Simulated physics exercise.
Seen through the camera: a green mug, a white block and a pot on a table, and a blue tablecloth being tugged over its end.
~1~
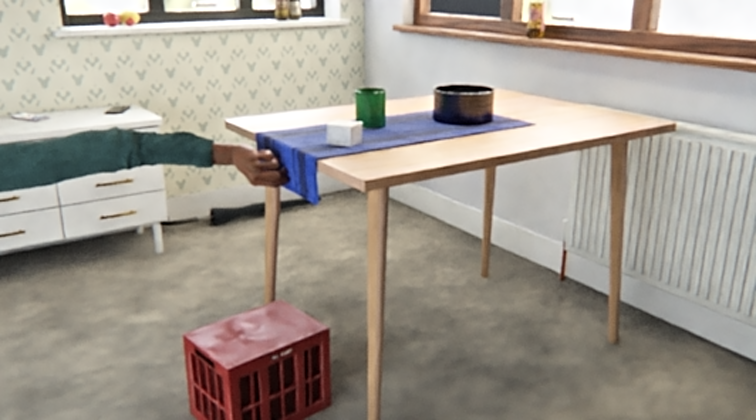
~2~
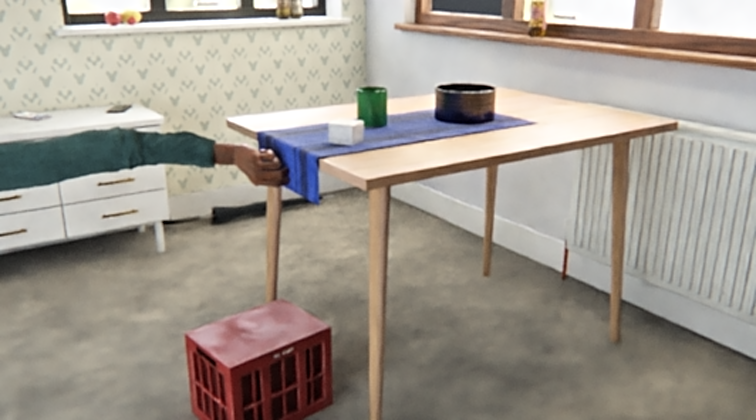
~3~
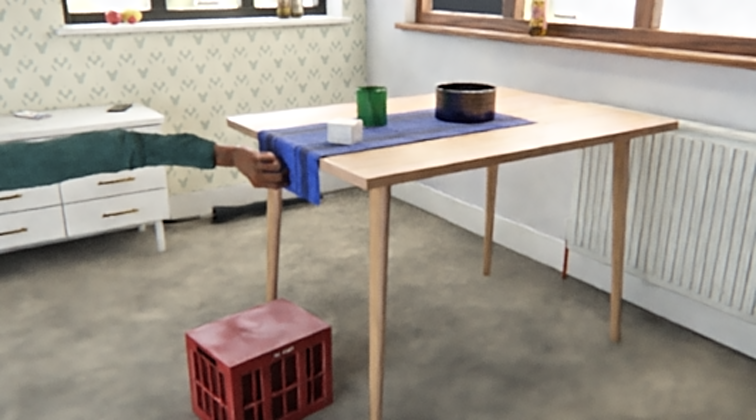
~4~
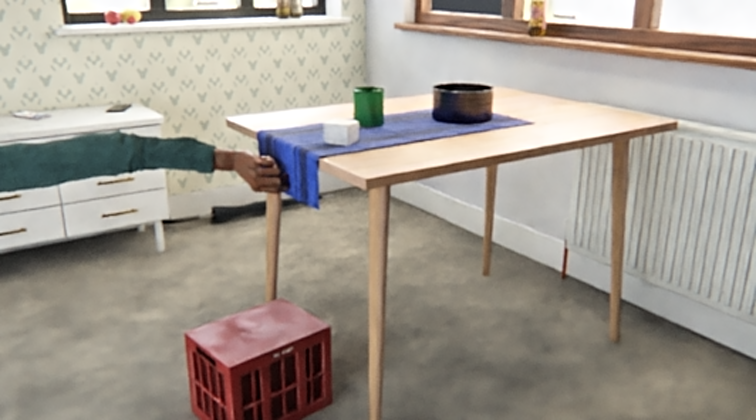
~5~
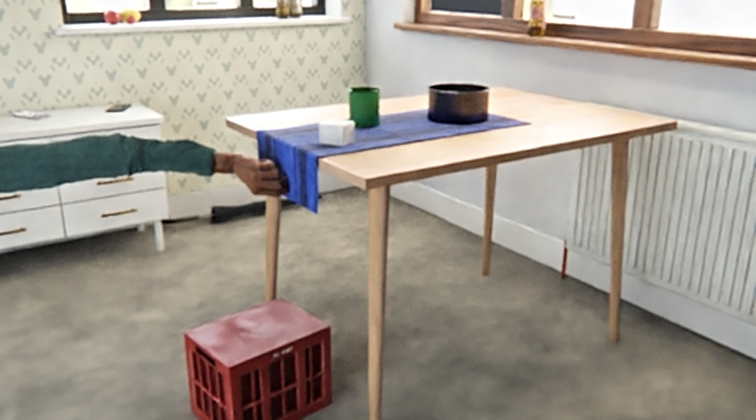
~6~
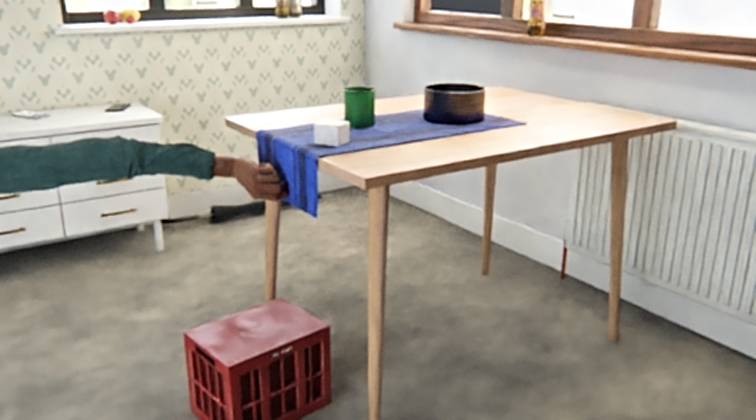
In the video, a hand at the left pulls a blue tablecloth slightly over the end of a wooden table, and the green mug, white block and dark pot on it shift a little to the left with the cloth.
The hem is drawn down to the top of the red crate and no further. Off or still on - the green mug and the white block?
Green mug: Off, white block: Off.
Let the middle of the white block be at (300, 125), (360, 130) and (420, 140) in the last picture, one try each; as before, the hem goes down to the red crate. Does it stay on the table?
In the first case it drops; in the second case it drops; in the third case it remains up there.
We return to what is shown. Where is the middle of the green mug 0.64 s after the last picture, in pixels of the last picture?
Somewhere about (333, 111), I'd say.
Then, 0.64 s after the last picture, hem going down; mug carried along near (333, 111); block tipping at the edge near (295, 139).
Then, 1.62 s after the last picture, hem going down; mug carried along near (286, 117); block down below near (270, 303).
Then, 2.40 s after the last picture, hem on the crate; mug down below near (237, 291); block down below near (270, 303).
At rest, hem on the crate; mug down below near (237, 291); block down below near (270, 303). The green mug goes over the edge and the white block is carried off the end.
